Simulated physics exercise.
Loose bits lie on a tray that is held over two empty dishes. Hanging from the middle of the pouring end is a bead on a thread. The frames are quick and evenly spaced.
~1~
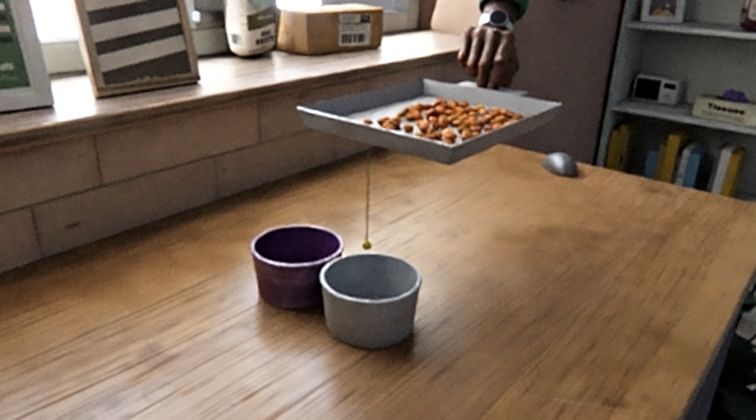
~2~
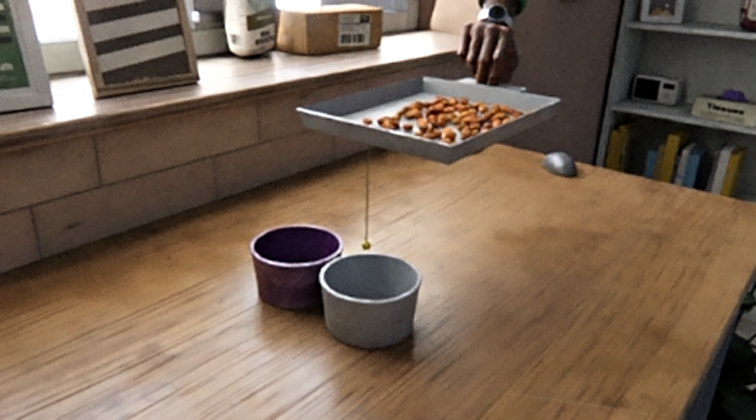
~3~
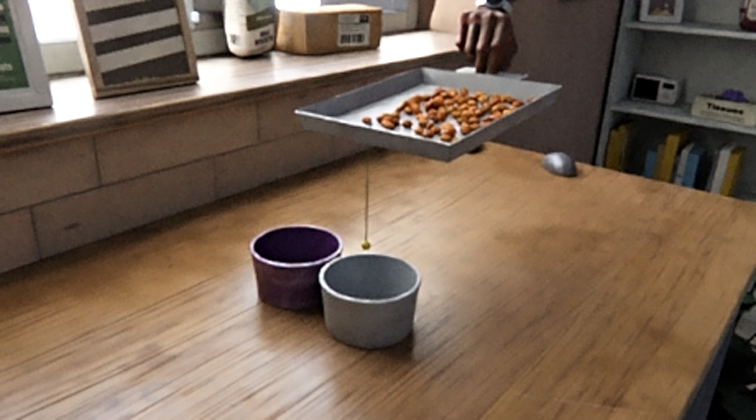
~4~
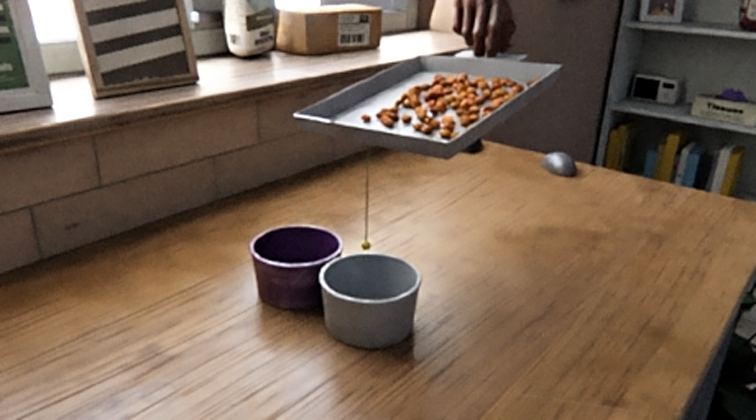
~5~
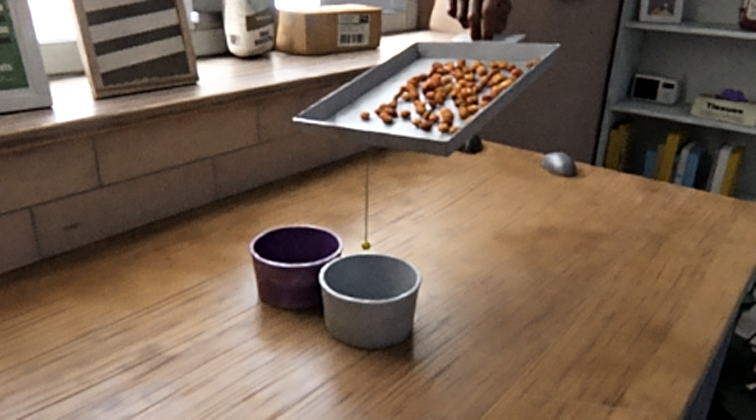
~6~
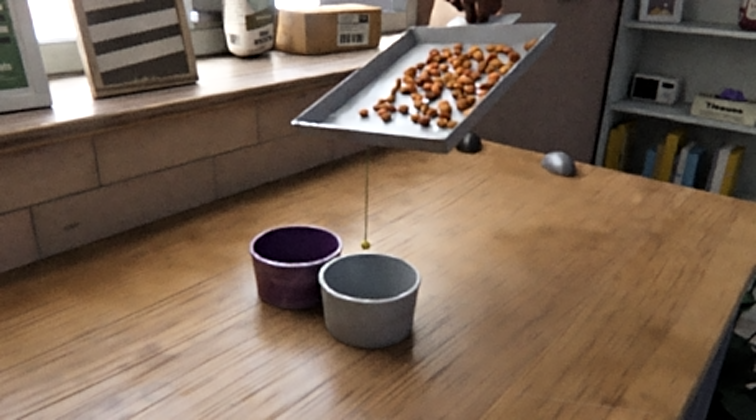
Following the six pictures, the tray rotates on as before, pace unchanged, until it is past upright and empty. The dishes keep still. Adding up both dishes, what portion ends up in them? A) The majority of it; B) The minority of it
A.
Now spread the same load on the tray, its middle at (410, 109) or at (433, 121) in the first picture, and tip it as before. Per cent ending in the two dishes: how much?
Estimates in order: 90 percent, 80 percent.
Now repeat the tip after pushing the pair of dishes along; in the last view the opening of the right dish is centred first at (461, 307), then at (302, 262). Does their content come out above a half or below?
Shy of half, then past half.
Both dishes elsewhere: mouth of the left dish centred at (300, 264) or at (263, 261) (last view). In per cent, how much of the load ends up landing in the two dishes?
It would be near 60 per cent first and near 50 per cent second.
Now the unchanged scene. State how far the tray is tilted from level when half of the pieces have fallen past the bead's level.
Approx. reading: About 95°.
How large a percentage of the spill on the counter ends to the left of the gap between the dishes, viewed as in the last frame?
Some 100 %.
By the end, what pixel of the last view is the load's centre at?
Roughly at (296, 283), give or take.
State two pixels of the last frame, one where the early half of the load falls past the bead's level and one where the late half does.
Starting near (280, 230), moving on to near (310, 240).
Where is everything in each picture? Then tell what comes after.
The first frame shows corners of the pouring end at (306, 108) and (451, 143), level; middle of the load at (452, 119), bits of cat kibble; left dish at (265, 278); right dish at (338, 314); bead on its thread at (367, 245).
The second frame shows corners of the pouring end at (305, 109) and (450, 143), level; middle of the load at (452, 117).
The third frame shows corners of the pouring end at (304, 111) and (449, 141), tipped barely, lowest at the left corner; middle of the load at (452, 110).
The fourth frame shows corners of the pouring end at (302, 113) and (447, 139), tipped a little, lowest at the left corner; middle of the load at (451, 100).
The fifth frame shows corners of the pouring end at (301, 117) and (445, 137), tipped clearly, lowest at the left corner; middle of the load at (449, 90).
The sixth frame shows corners of the pouring end at (300, 120) and (442, 134), tipped clearly, lowest at the left corner; middle of the load at (446, 80); left dish at (264, 278); right dish at (337, 314).
Soon after the last picture, tray tipped steeply; most on the tray; a small part in the air.
A little later, tray tipped past a quarter turn; a small part on the tray; a small part in the right dish; about half in the left dish; a small part outside both; about a quarter in the air.
Later still, tray tipped past a quarter turn; about a quarter in the right dish; about two thirds in the left dish; a small part outside both.
At rest, tray tipped past a quarter turn; about a quarter in the right dish; about two thirds in the left dish; a small part outside both.
